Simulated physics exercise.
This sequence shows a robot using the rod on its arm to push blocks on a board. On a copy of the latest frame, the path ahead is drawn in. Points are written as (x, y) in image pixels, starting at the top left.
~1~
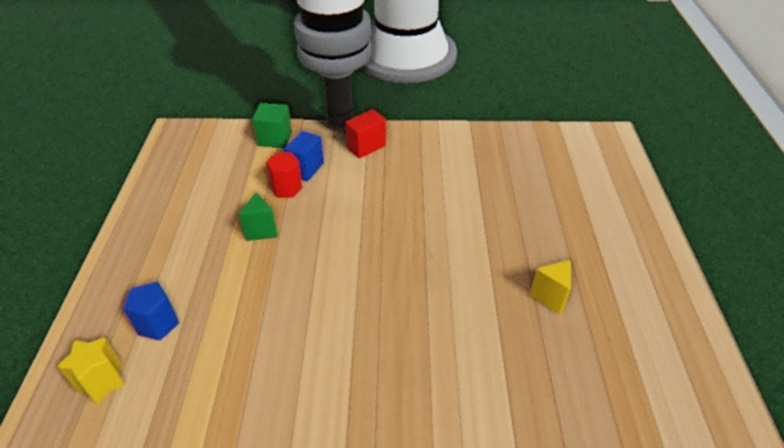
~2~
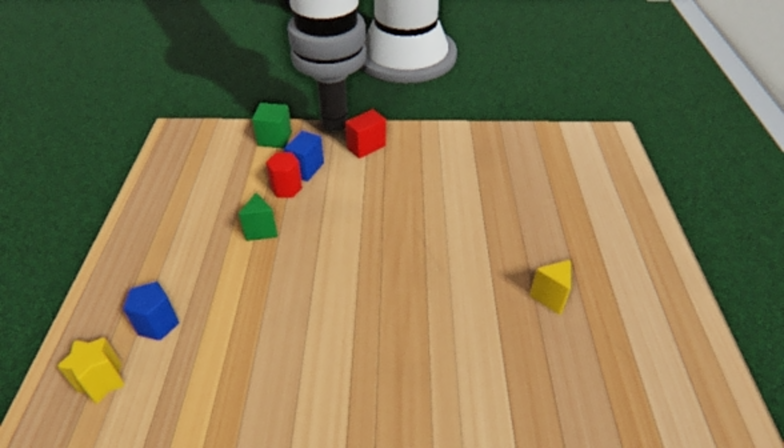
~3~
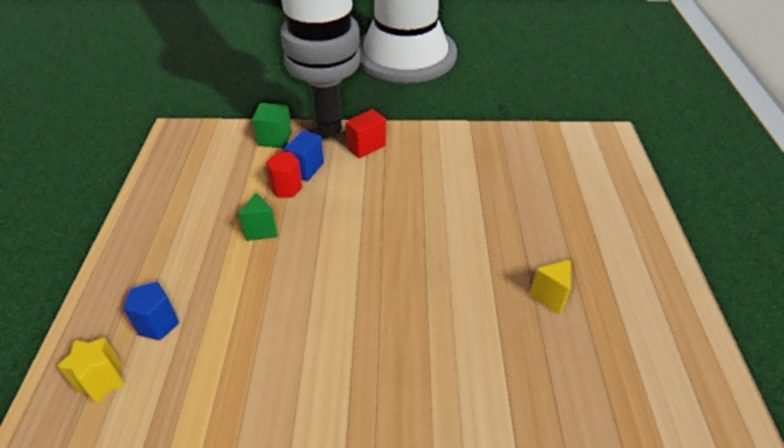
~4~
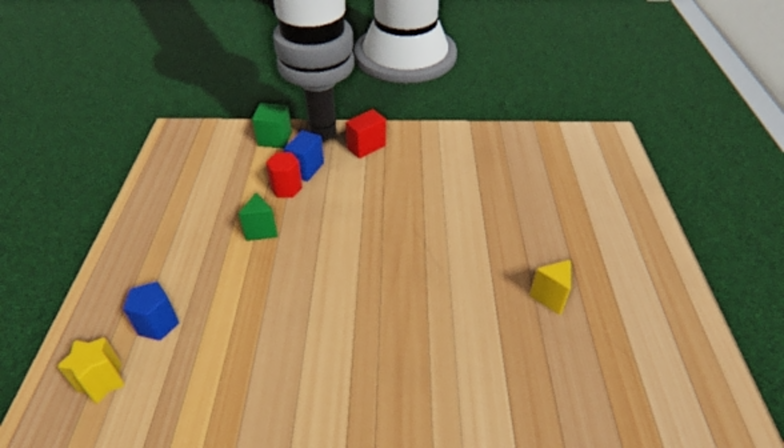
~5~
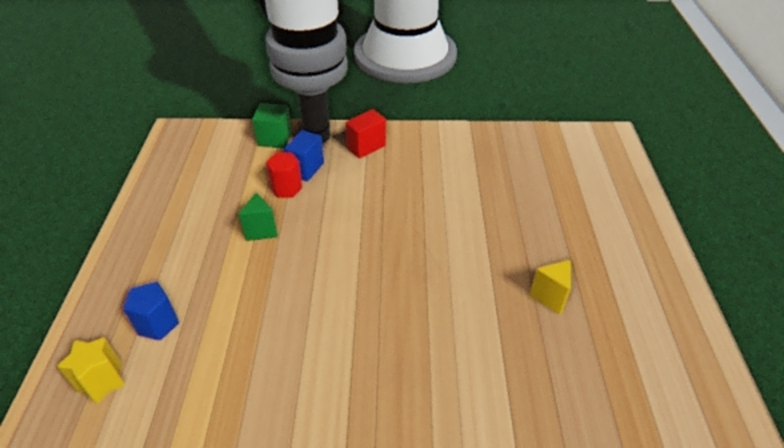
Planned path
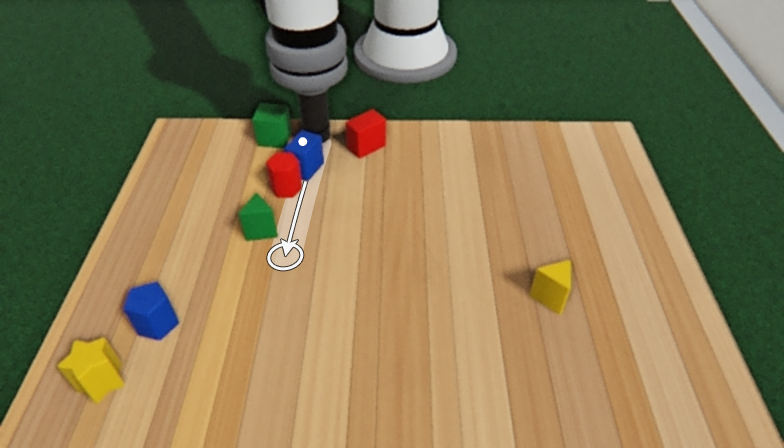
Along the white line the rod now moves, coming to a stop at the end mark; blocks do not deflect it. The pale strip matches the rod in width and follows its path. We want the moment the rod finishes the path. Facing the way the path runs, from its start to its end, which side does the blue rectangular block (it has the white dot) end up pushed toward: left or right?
Toward the left.
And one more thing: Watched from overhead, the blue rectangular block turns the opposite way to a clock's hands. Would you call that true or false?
The statement is true.
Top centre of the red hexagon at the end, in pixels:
Final place: (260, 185).
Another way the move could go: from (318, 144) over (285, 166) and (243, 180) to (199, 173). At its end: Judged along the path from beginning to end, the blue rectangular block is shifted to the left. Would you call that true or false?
The statement is correct.
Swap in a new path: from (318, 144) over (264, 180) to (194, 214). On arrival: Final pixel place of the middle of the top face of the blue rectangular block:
It comes to (297, 156).
The drawn path runs from (318, 144) to (285, 256); the dot is on the blue rectangular block.
What follows on the original path. One third of the way, rod at (306, 171); green triangular block at (253, 206), turned 15° anticlockwise; red hexagon at (263, 185), turned 65° clockwise; blue rectangular block at (296, 171), turned 15° anticlockwise.
Two thirds of the way, rod at (295, 207); green triangular block at (252, 207), turned 20° anticlockwise; red hexagon at (260, 187), turned 85° clockwise; blue rectangular block at (290, 211), turned 30° anticlockwise.
At the end, rod at (284, 249); green triangular block at (250, 208); red hexagon at (259, 187), turned 90° clockwise; blue rectangular block at (282, 257), turned 45° anticlockwise; red rectangular block not moved.
